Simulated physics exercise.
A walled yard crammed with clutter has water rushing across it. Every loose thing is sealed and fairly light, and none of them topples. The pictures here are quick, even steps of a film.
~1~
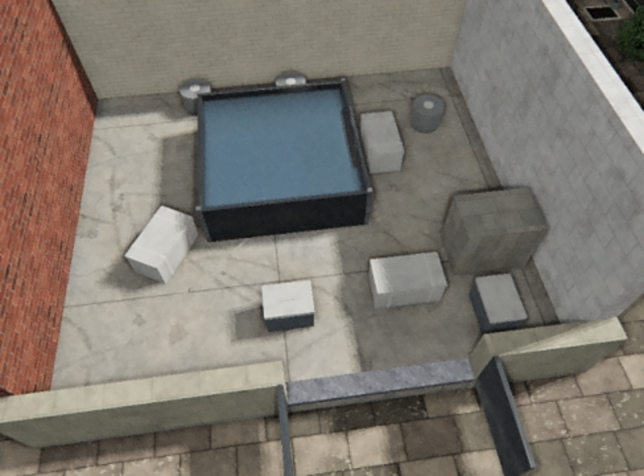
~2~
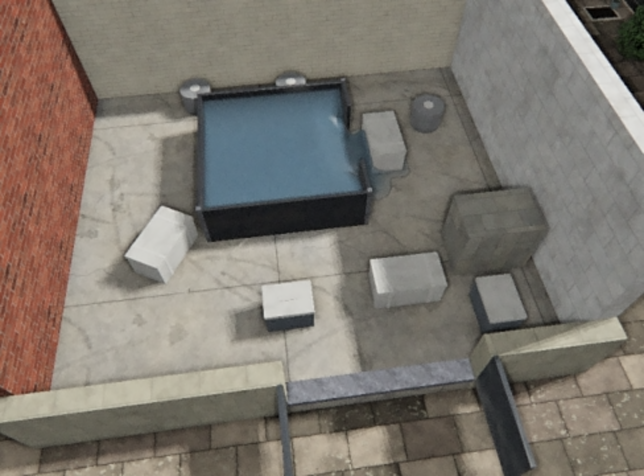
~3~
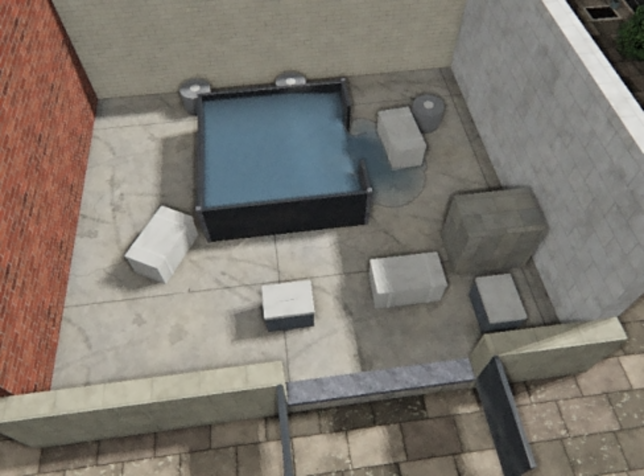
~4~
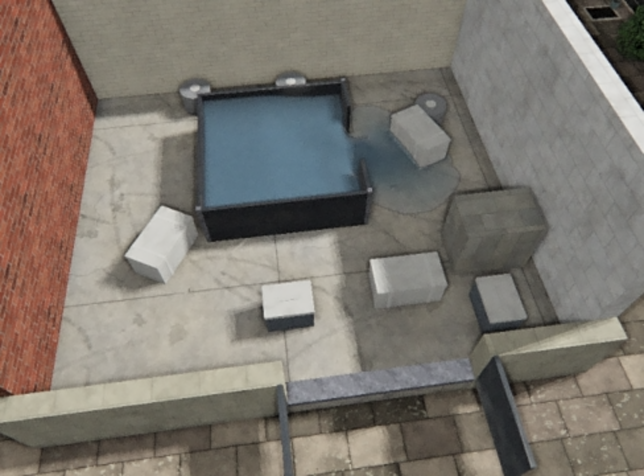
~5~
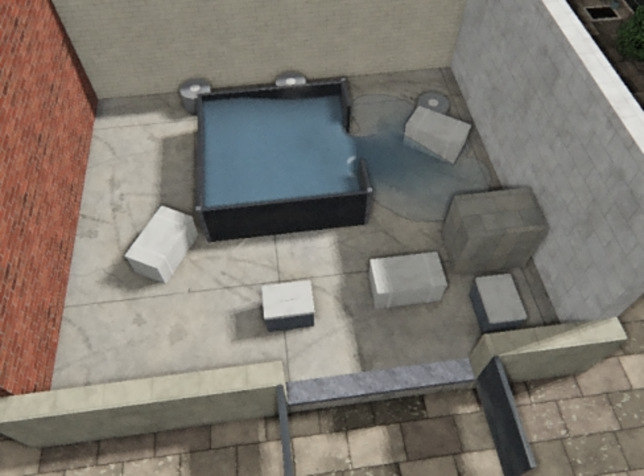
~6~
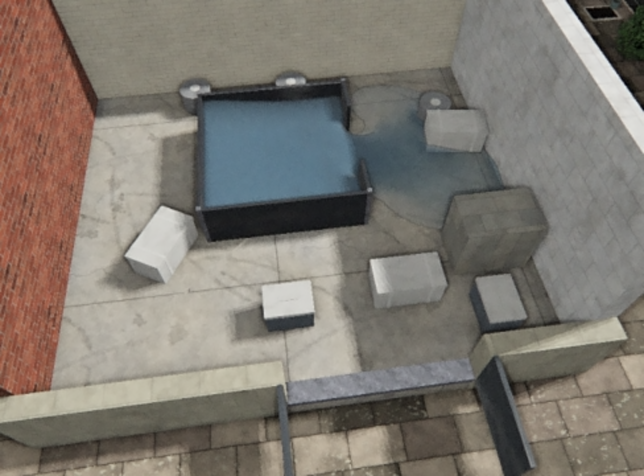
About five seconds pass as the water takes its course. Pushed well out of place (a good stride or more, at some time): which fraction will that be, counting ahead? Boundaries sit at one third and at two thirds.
The share is one third to two thirds.
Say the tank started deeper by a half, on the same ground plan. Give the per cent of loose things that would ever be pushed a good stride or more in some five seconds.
Roughly 80 per cent.
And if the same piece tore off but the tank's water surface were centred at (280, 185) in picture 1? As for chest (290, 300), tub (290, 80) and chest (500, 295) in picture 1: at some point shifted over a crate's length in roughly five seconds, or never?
In turn: Less than that, yes, under that.
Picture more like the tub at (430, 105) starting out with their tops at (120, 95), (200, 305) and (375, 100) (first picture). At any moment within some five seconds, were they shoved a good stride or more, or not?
In turn: Not that far, no, under that.
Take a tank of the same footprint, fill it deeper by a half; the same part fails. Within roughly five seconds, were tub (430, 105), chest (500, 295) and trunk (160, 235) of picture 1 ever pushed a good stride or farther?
First: Goes past it; second: Falls short; third: Falls short.
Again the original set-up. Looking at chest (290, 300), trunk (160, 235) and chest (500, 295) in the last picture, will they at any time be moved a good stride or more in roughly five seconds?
Short of that, short of that, short of that.
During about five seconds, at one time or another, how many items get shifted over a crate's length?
The figure is 4.
A moment on, 1 of 8 are well off their spots; 1 afloat.
Next, 2 of 8 are well off their spots; 2 afloat.
Later, 3 of 8 are well off their spots; 2 afloat.
In the end, 4 of 8 are well off their spots, and 4 have been at some point; 2 afloat.
